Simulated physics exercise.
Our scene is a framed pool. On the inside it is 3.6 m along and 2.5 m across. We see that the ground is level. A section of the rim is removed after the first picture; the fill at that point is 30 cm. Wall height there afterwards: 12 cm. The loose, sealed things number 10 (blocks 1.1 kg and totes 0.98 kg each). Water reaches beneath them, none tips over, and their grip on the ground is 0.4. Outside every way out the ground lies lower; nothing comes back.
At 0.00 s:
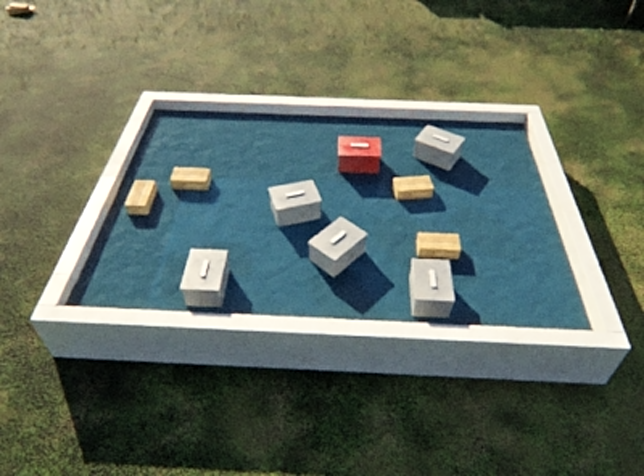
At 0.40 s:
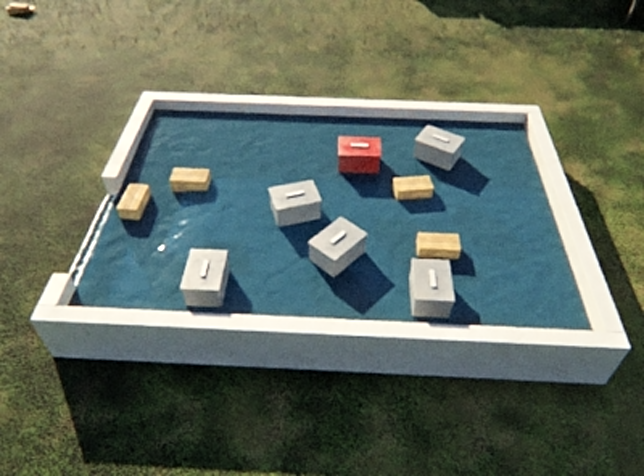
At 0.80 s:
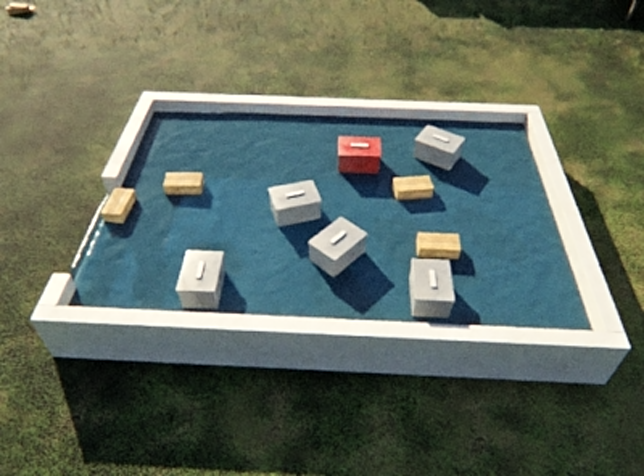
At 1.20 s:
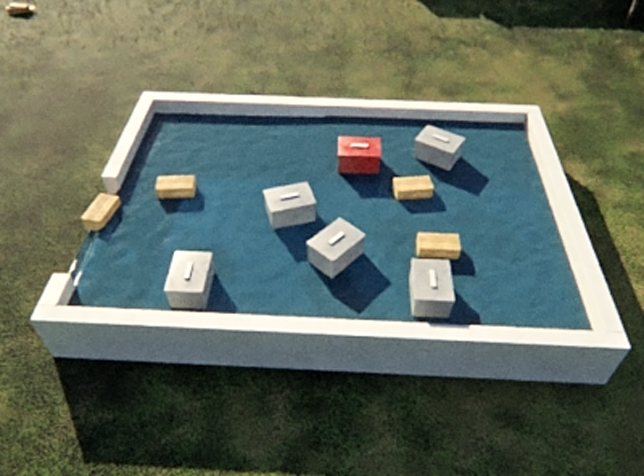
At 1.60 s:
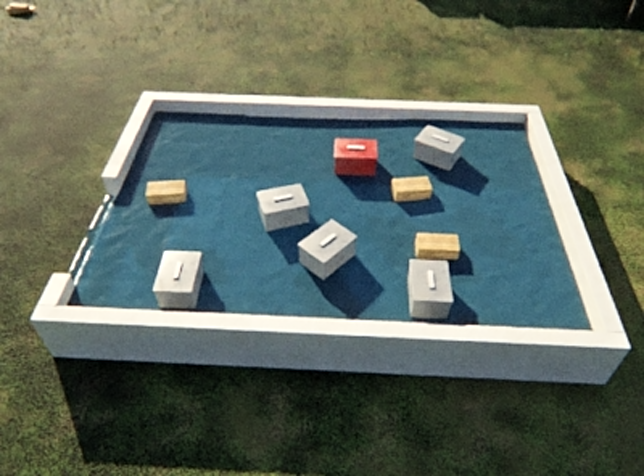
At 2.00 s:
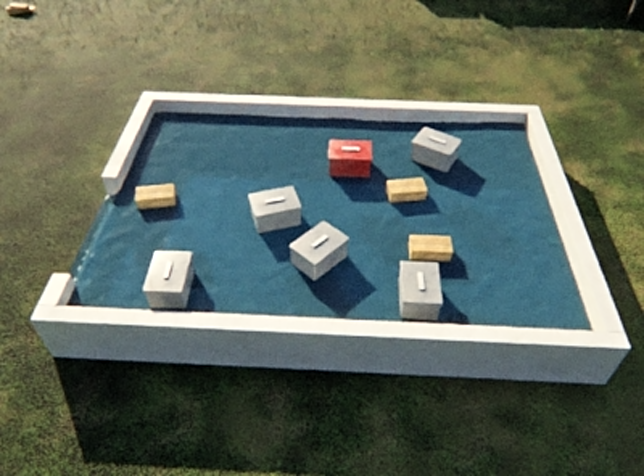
In this clip, a section of a framed pool's left rim disappears, and a nearby yellow block drifts out through the gap and leaves view. Another yellow block and several grey boxes drift left, while the red box shifts slightly.
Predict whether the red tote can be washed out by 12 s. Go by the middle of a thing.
It ends up in the pool.
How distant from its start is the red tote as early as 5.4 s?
By that time, close to 30 cm.
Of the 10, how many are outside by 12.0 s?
3 by that time.
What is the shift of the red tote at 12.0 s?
It's about 60 cm away.
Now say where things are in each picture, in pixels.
The red tote at (360, 146), afloat; 30 cm deep round most things; 0 of 10 have shifted, in the first picture.
The red tote at (360, 146), afloat; 30 cm deep round most things; 1 of 10 have shifted, in the second picture.
The red tote at (360, 146) floats; 30 cm deep round most things; 2 of 10 have shifted, in the third picture.
The red tote at (359, 146), afloat; 29 cm deep round most things; 3 of 10 have shifted, in the fourth picture.
The red tote at (356, 148), afloat, 3 cm from its start; about 2550 L in view; 5 of 10 have shifted, in the fifth picture.
The red tote at (351, 150), afloat, 8 cm from its start; 28 cm deep round most things; 9 of 10 have shifted, in the sixth picture.
After 2.8 s the red tote is near (337, 150), 0.2 m from its start, afloat; 1 of 10 are out; 9 afloat.
After 5.4 s the red tote is near (328, 155), 0.3 m from its start, afloat; 2 of 10 are out; 8 afloat.
After 8.0 s the red tote is near (301, 157), 0.5 m from its start, afloat; 3 of 10 are out; 7 afloat.
After 12.0 s the red tote is near (282, 163), 0.7 m from its start, afloat; 3 of 10 are out; 7 afloat.
